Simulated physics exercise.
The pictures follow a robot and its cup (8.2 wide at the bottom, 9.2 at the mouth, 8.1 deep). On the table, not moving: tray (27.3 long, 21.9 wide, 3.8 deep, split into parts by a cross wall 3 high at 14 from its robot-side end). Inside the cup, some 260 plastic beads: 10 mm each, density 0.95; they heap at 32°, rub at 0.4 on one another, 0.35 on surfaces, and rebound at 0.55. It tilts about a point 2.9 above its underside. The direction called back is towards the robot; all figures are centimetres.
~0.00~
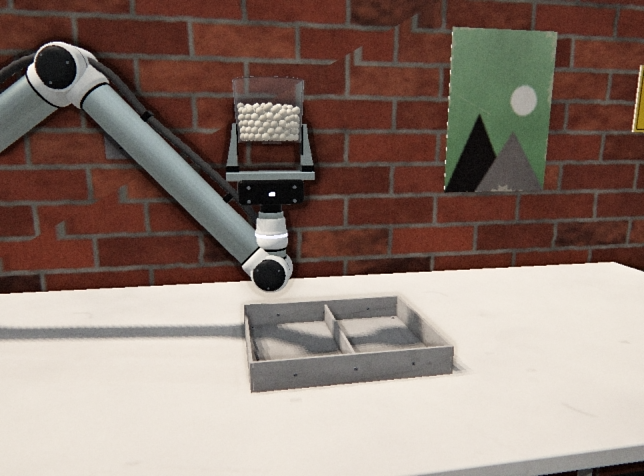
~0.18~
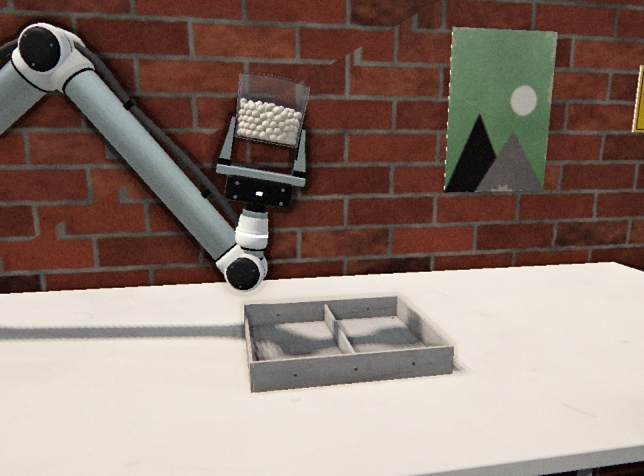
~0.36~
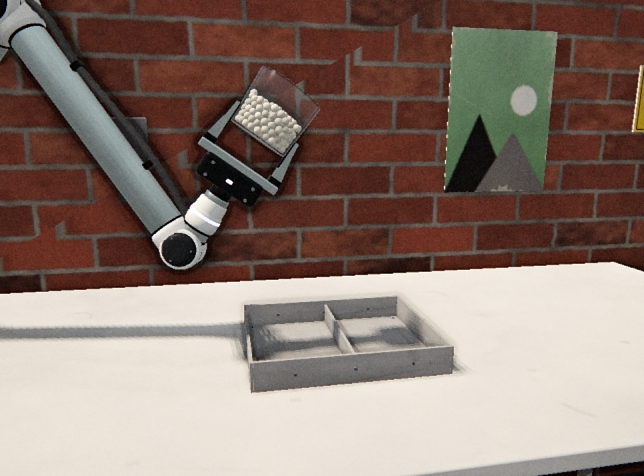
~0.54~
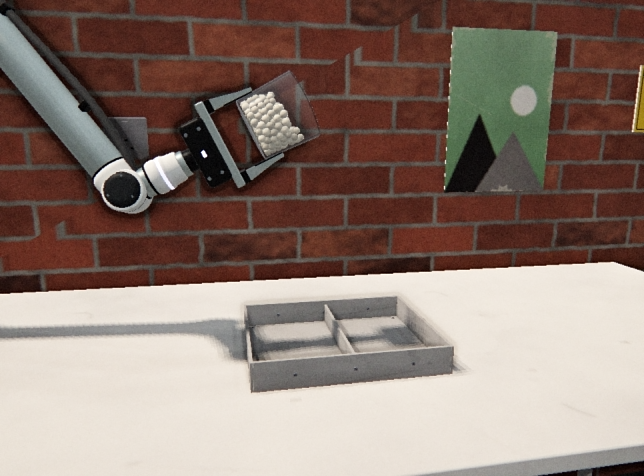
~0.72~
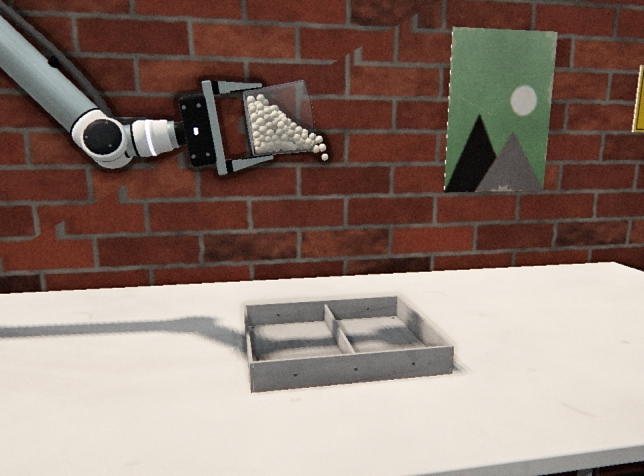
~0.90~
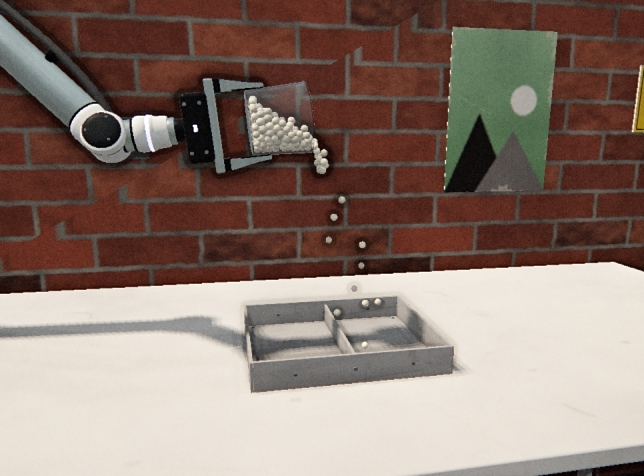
A robot arm tilts a clear cup rightward, and pale beads drop into a divided tray.
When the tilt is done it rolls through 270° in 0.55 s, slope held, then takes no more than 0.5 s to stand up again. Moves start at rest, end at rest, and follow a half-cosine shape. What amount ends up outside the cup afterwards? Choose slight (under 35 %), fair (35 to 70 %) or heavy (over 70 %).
Fair, 35 to 70 %.
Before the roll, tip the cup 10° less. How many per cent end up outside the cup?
Roughly 15 %.
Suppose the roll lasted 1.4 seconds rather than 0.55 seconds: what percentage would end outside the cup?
That would give near 60 in a hundred.
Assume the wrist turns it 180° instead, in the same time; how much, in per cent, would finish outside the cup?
In that case it would be around 45 percent.
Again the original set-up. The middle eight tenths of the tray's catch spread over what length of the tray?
20 cm.
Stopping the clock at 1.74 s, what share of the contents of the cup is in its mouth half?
Around 35 per cent.
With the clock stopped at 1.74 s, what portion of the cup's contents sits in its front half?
35 %.
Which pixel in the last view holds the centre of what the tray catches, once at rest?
I'd mark it about (383, 338) in the last picture.
After 1.32 s, tipped 84°, highest piece 38 above the table; 180 in the cup, 25 in the far-side part, 13 in the robot-side part, 45 in flight or on a rim.
After 1.74 s, tipped 31°, highest piece 37 above the table; 137 in the cup, 89 in the far-side part, 21 in the robot-side part, 7 on the table or floor, 9 in flight or on a rim.
After 2.15 s, upright, highest piece 37 above the table; 137 in the cup, 94 in the far-side part, 24 in the robot-side part, 8 on the table or floor.
After 2.85 s, upright, highest piece 37 above the table; 137 in the cup, 94 in the far-side part, 24 in the robot-side part, 8 on the table or floor.
At rest, 137 in the cup, 94 in the far-side part, 24 in the robot-side part, 8 on the table or floor. That is 48 % outside the cup.
